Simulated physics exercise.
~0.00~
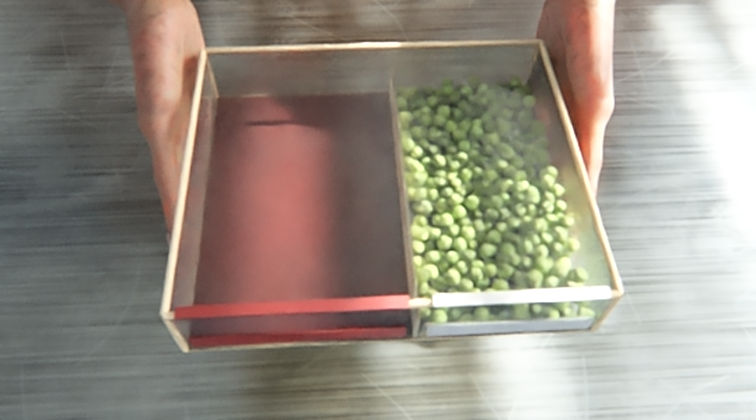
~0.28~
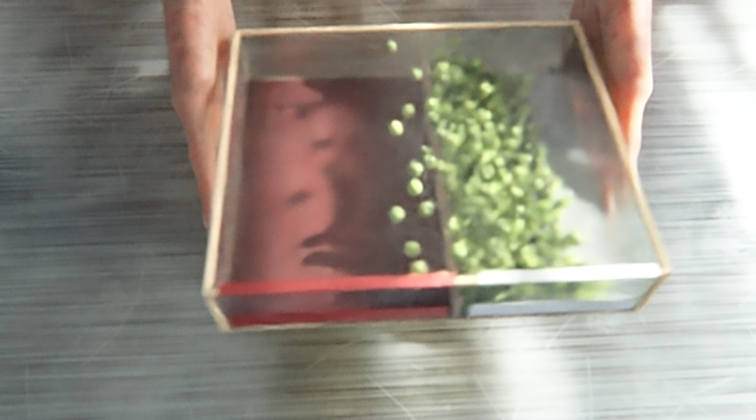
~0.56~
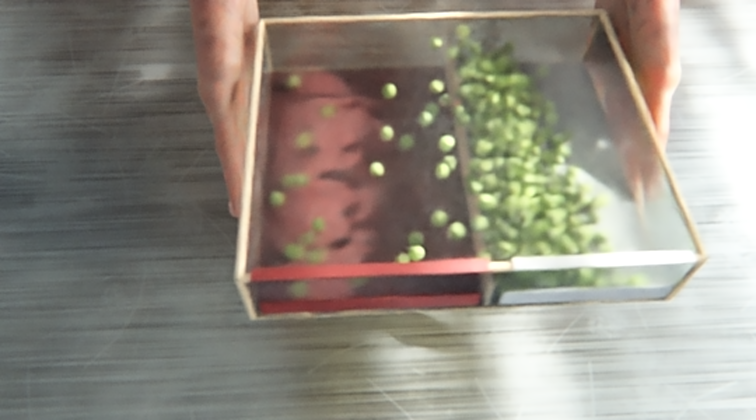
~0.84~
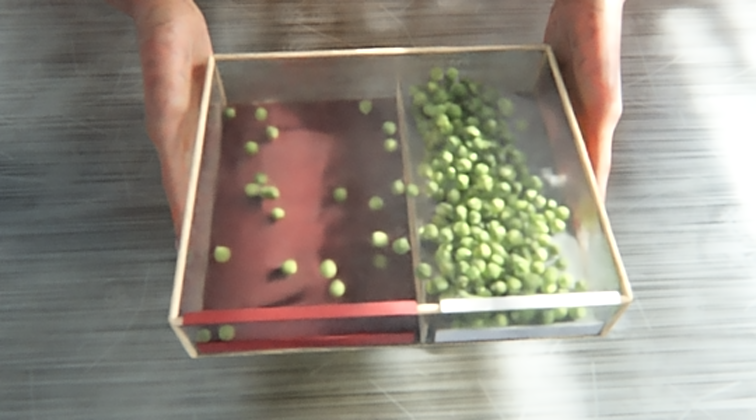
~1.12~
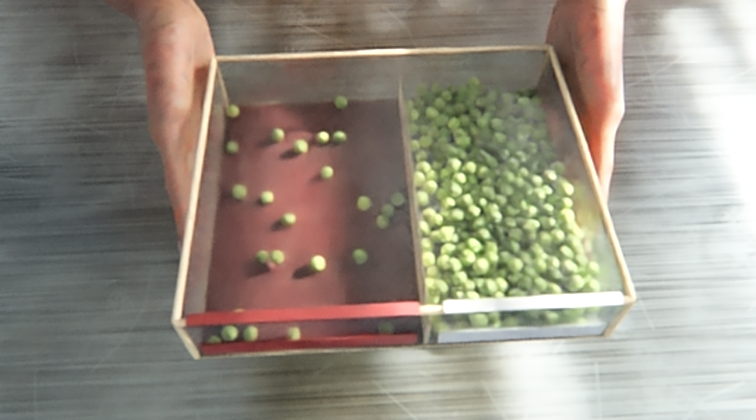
The clip opens on two hands holding a shallow, clear-lidded box over a streaked grey surface, its red left compartment empty and its white right one filled with green peas. The hands shift the box to the right and slightly away, and a few peas cross the divider into the red side. It moves a little farther right, with more peas scattering across the red floor while the main heap bunches against the divider. The hands then bring the box back left. Finally it rests nearly in place, with a sprinkling of peas on the red side and most still on the white side.
